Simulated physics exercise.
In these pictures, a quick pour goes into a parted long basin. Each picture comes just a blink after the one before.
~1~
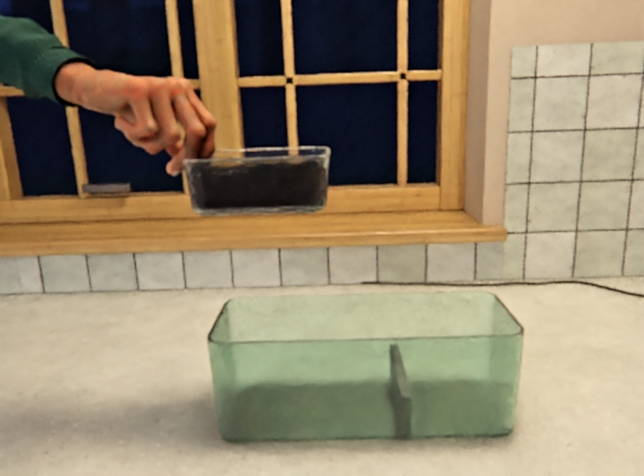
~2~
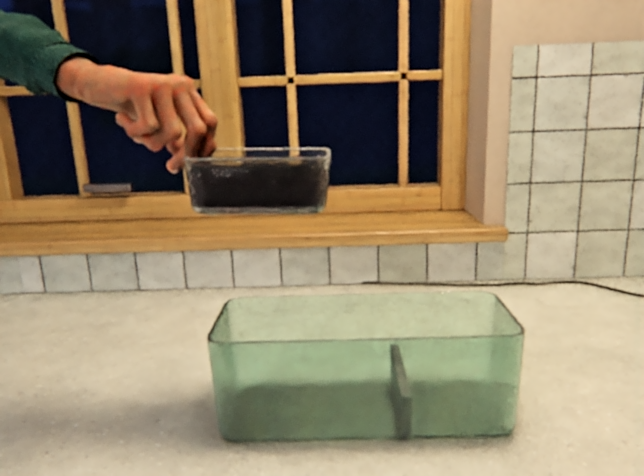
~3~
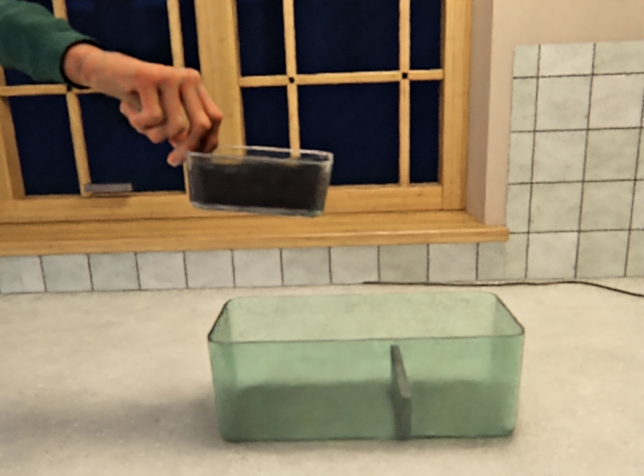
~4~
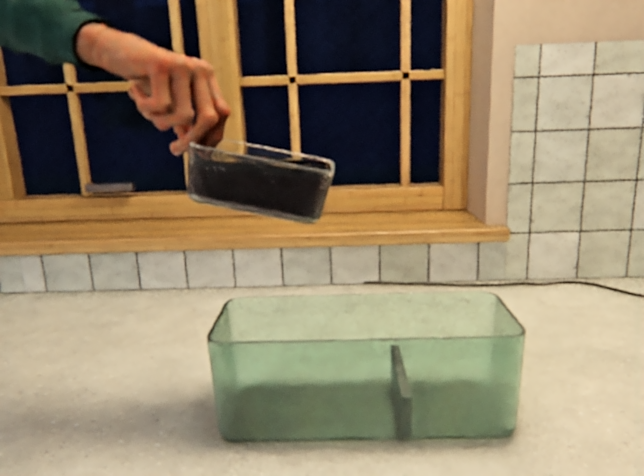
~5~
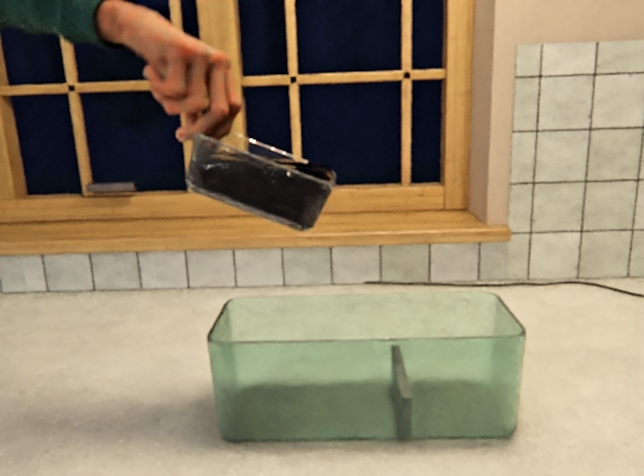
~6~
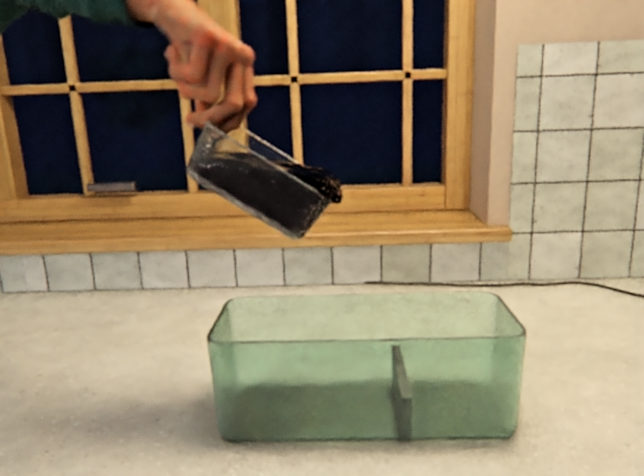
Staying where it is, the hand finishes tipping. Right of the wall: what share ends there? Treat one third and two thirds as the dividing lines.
Lower than a third.
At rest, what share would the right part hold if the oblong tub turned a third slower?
I'd put it at some 45 percent.
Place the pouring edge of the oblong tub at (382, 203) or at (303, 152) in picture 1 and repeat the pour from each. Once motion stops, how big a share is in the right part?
60 %, 5 %.
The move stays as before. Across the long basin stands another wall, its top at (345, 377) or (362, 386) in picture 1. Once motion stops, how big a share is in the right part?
Case 1: 75 %; case 2: 60 %.
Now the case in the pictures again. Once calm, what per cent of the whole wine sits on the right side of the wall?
Around 25 percent.
A moment on, the oblong tub is tipped on its side and 9 per cent is still to pour, 24 is left of the wall and 11 right of it.
Next, the oblong tub is tipped right over and 1 per cent is still to pour, 62 is left of the wall and 26 right of it.
Then the oblong tub is tipped right over and 0 per cent is still to pour, 63 is left of the wall and 24 right of it.
Later the oblong tub is tipped right over and 0 per cent is still to pour, 64 is left of the wall and 25 right of it.
At rest 64 per cent lies left of the wall, 25 right of it and 11 outside.
